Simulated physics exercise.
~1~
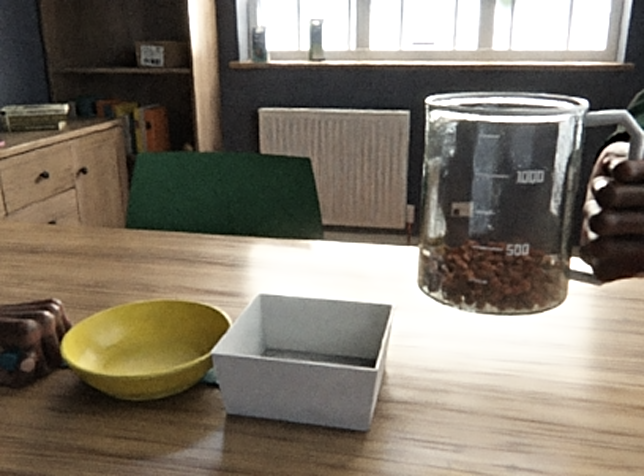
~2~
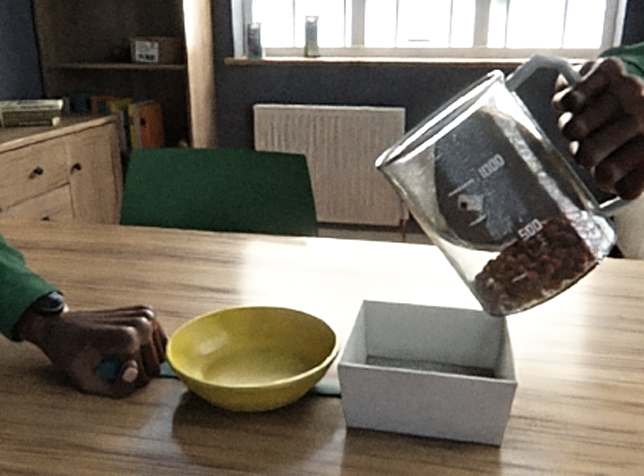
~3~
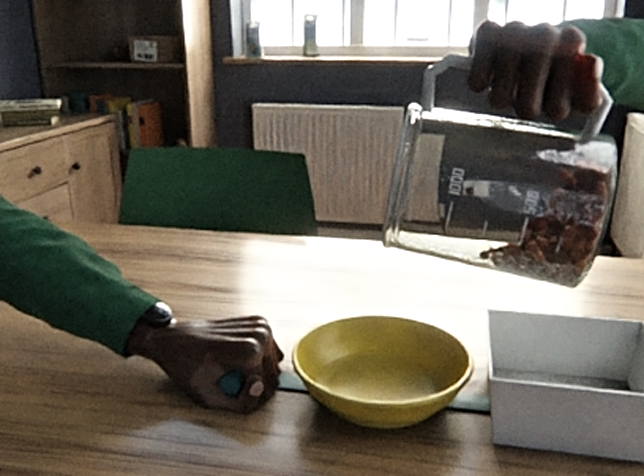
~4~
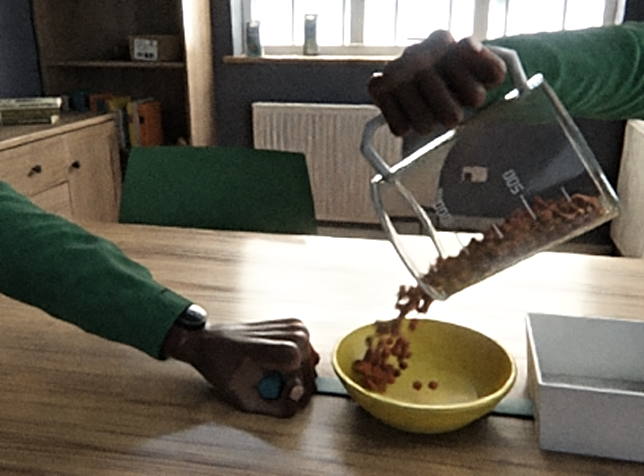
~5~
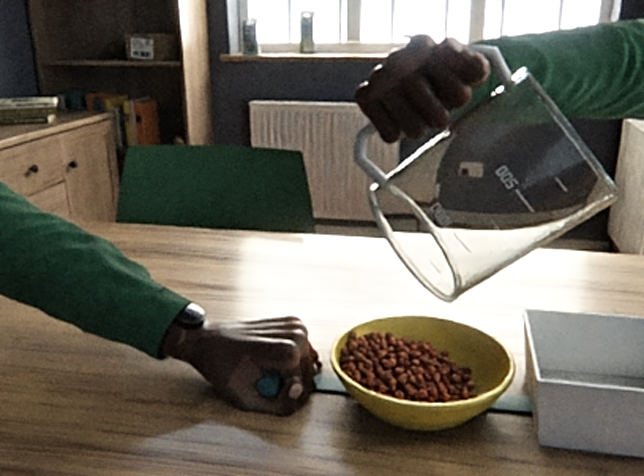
To begin with, a hand holds up a clear measuring jug partly filled with small reddish-brown pellets, while a yellow bowl and a white tin sit side by side on a wooden table. The other hand, at the left, slides along the tabletop and the bowl and tin move right together. Meanwhile the jug tips over, lying on its side as the tin passes beyond it. The hand at the left halts with the bowl beneath the jug's mouth, and pellets tumble into it. Finally, the jug is empty, still held tilted above the filled bowl, and the tin holds none.
